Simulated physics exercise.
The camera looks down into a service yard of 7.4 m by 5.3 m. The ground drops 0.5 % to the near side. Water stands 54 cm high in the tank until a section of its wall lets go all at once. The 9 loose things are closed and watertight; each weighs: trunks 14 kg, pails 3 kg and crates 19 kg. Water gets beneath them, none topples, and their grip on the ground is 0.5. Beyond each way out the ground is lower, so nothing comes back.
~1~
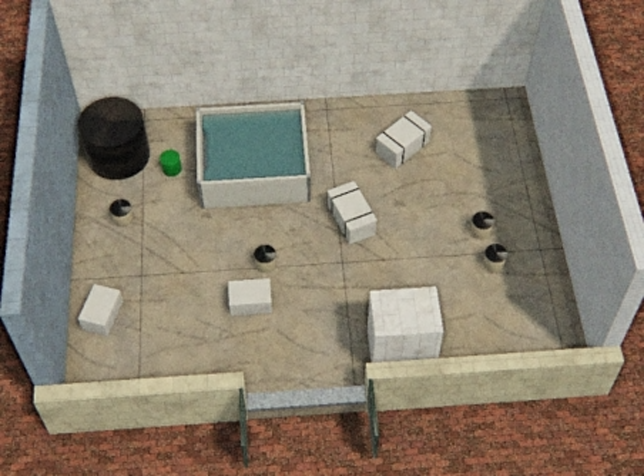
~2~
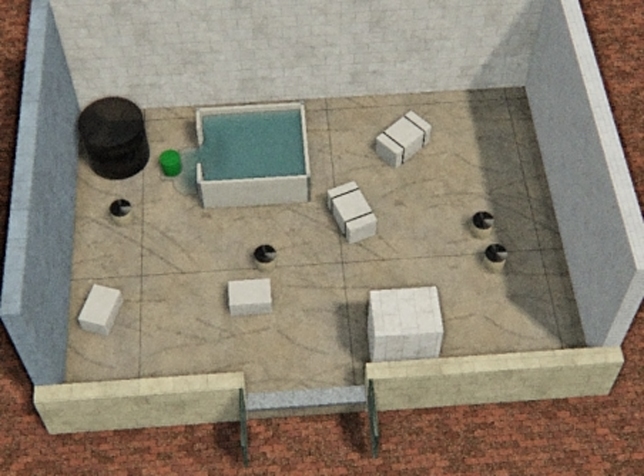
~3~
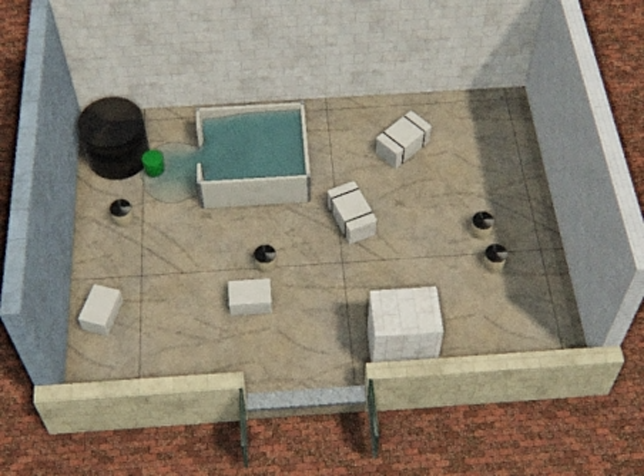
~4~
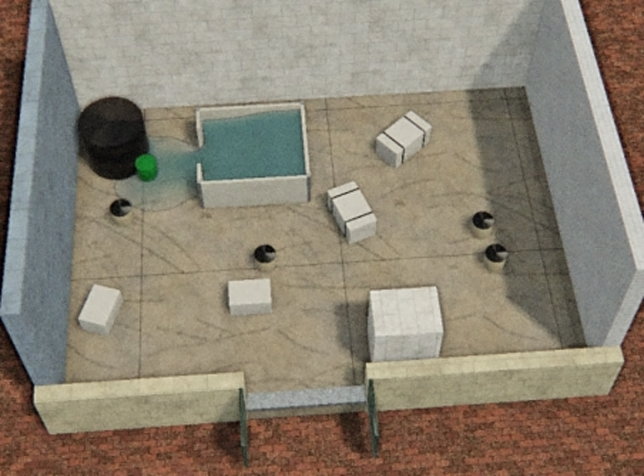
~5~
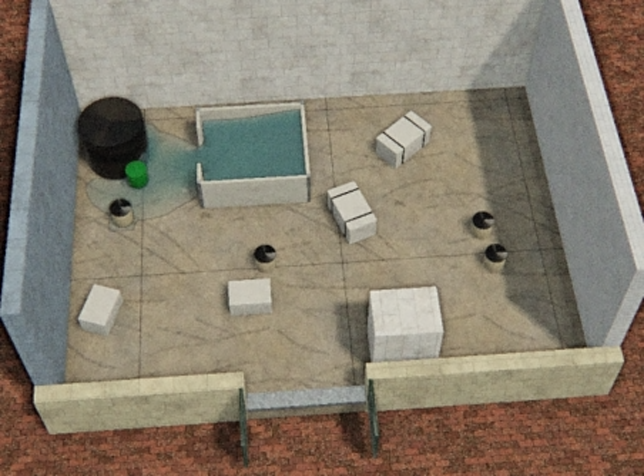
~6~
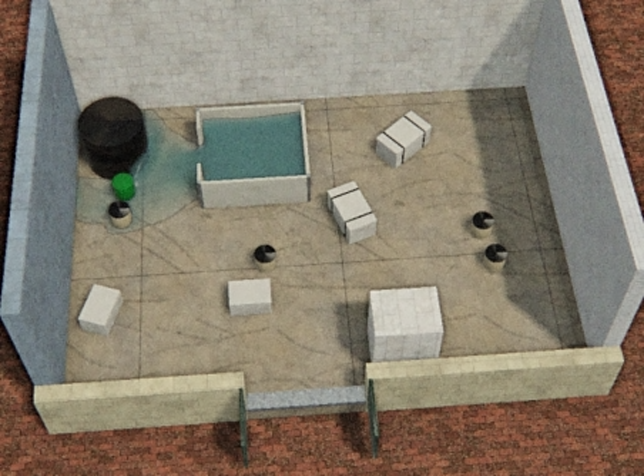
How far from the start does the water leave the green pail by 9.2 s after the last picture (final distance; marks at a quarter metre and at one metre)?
Green pail gets carried off.
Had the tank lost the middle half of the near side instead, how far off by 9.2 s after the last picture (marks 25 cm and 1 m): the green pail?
Then the green pail stays put.
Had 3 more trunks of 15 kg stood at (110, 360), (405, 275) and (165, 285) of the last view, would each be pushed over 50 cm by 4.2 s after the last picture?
In that order: Over, under, under.
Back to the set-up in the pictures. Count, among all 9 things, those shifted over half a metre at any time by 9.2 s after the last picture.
3 of them.
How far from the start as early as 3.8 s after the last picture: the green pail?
Roughly 250 cm by then.
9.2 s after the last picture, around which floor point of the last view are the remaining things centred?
Around (342, 258).
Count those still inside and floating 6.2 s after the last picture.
I count 0.
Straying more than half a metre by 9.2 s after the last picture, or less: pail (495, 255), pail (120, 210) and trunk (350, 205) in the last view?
In turn: Less, more, under.
Then, 1.2 s after the last picture the green pail is near (104, 282), 2.4 m from its start, afloat; 0 of 9 are out; 2 afloat.
Then, 3.8 s after the last picture the green pail is near (192, 288), 2.4 m from its start, aground; 0 of 9 are out; 0 afloat.
Then, 6.2 s after the last picture the green pail is near (194, 286), 2.4 m from its start, aground; 0 of 9 are out; 0 afloat.
Then, 9.2 s after the last picture the green pail is near (213, 268), 2.2 m from its start, aground; 0 of 9 are out; 0 afloat.
